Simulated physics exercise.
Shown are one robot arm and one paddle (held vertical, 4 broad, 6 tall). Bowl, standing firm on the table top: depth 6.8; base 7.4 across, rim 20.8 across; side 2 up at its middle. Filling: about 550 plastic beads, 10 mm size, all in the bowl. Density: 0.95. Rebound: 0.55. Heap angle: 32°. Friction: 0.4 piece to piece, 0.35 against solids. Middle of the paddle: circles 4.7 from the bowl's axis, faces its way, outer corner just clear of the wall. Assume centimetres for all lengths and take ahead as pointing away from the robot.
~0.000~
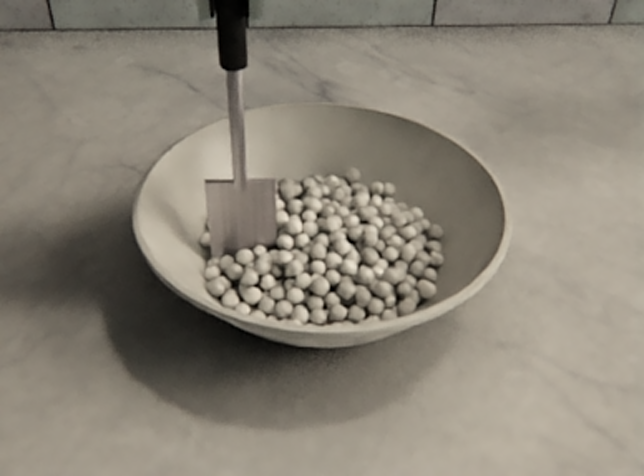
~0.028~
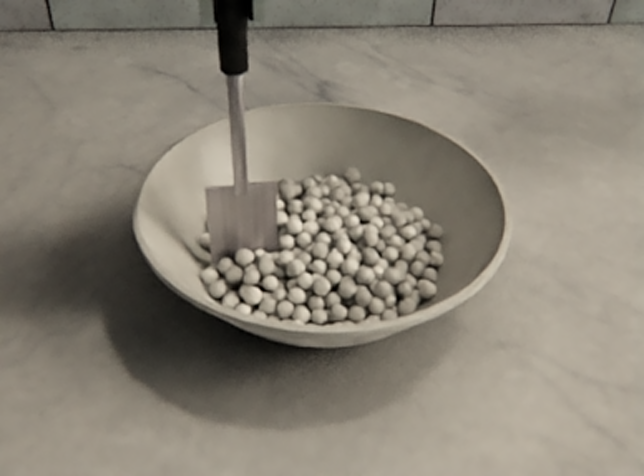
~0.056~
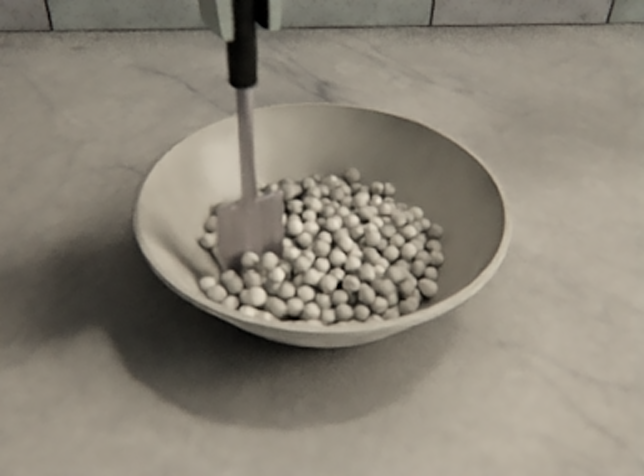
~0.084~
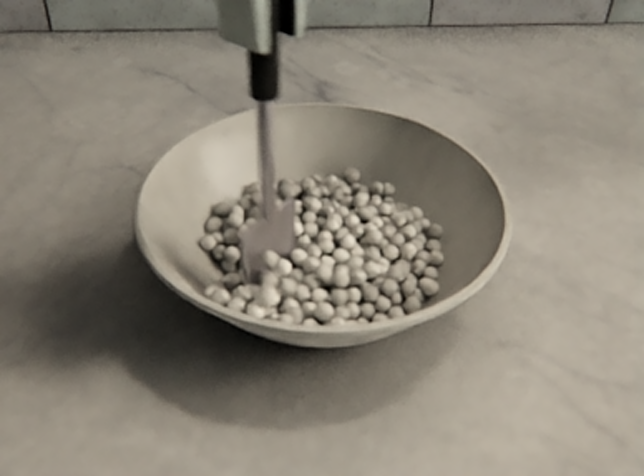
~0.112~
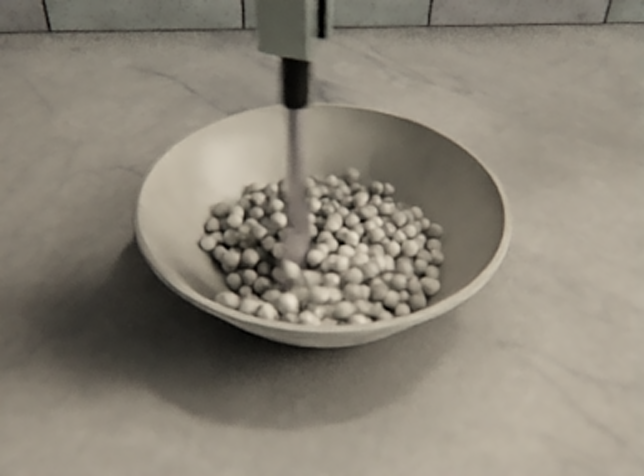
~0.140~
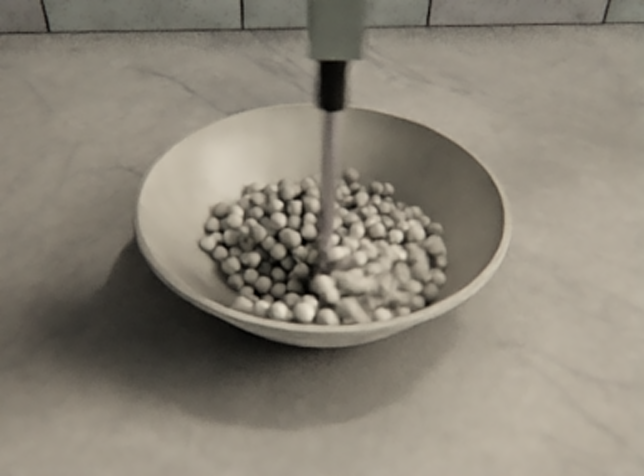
In a bowl on a table, a robot arm sweeps a paddle rightward through beads.
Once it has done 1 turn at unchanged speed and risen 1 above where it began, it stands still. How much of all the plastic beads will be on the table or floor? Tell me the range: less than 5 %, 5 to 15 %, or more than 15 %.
It falls in the range 5 to 15 %.
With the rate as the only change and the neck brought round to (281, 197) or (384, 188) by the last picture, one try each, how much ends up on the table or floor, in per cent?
Near 0 per cent for the first, near 20 per cent for the second.
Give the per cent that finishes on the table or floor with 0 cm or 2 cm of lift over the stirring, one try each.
Roughly 5 percent, then roughly 5 percent.
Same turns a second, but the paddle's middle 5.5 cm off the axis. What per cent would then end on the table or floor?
It would be near 10 per cent.
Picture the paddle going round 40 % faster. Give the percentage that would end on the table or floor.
That would be some 20 percent.
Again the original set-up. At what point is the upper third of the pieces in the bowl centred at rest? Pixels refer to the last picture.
About (272, 254).
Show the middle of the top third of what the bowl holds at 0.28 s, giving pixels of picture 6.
Near (409, 198).
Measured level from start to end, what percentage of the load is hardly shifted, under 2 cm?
Near 30 % of the pieces.
After 0.28 s, 190° round, highest piece 9 above the table; 545 in the bowl, 6 in flight or on the tool.
After 0.43 s, 294° round, highest piece 9 above the table; 518 in the bowl, 16 on the table or floor, 17 in flight or on the tool.
After 0.70 s, 0° round, highest piece 6 above the table; 508 in the bowl, 43 on the table or floor.
After 1.40 s, 0° round, highest piece 6 above the table; 508 in the bowl, 43 on the table or floor.
In the end, 508 in the bowl, 43 on the table or floor. That is 8 % on the table or floor.
